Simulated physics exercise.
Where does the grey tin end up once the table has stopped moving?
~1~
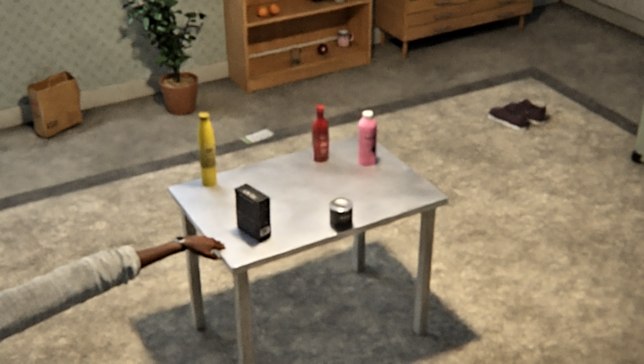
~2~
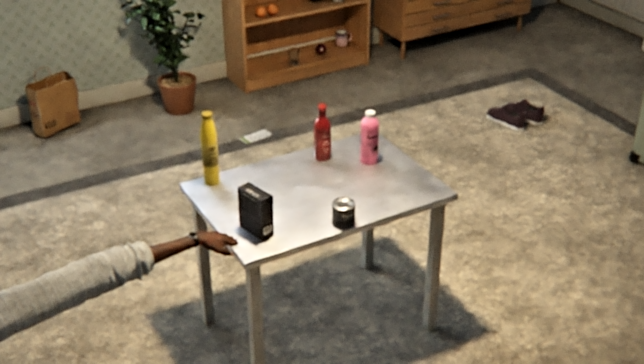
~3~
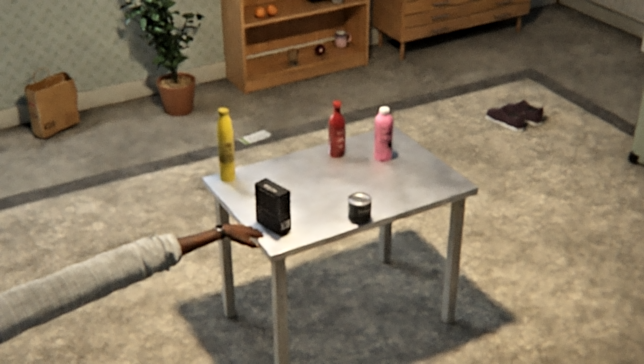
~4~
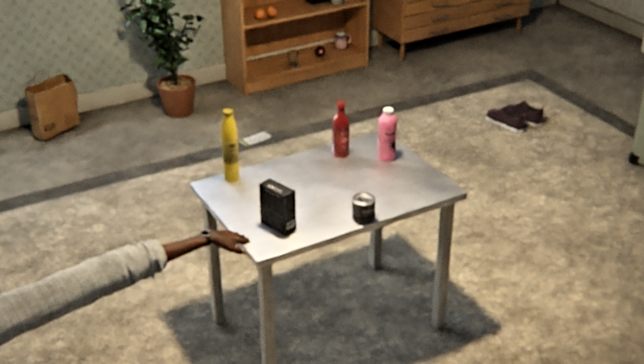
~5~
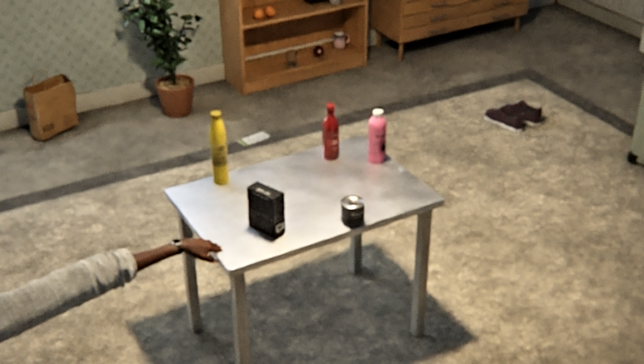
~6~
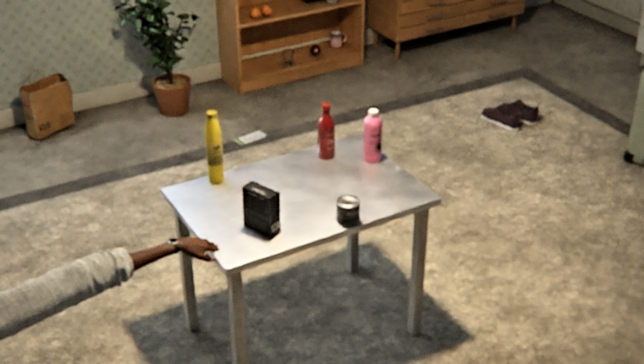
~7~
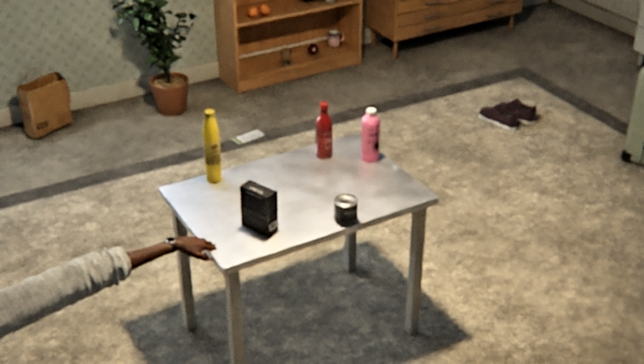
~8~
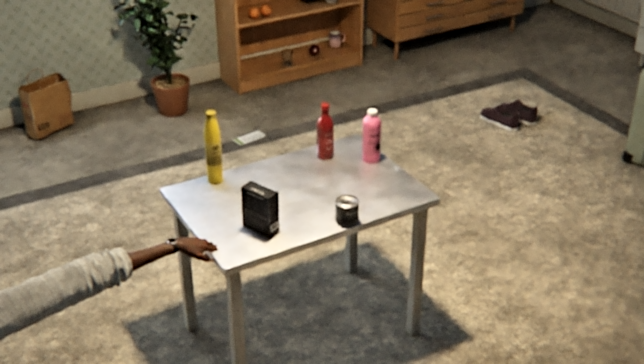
The grey tin stays on the table, resting near the front edge to the right of the black packet.
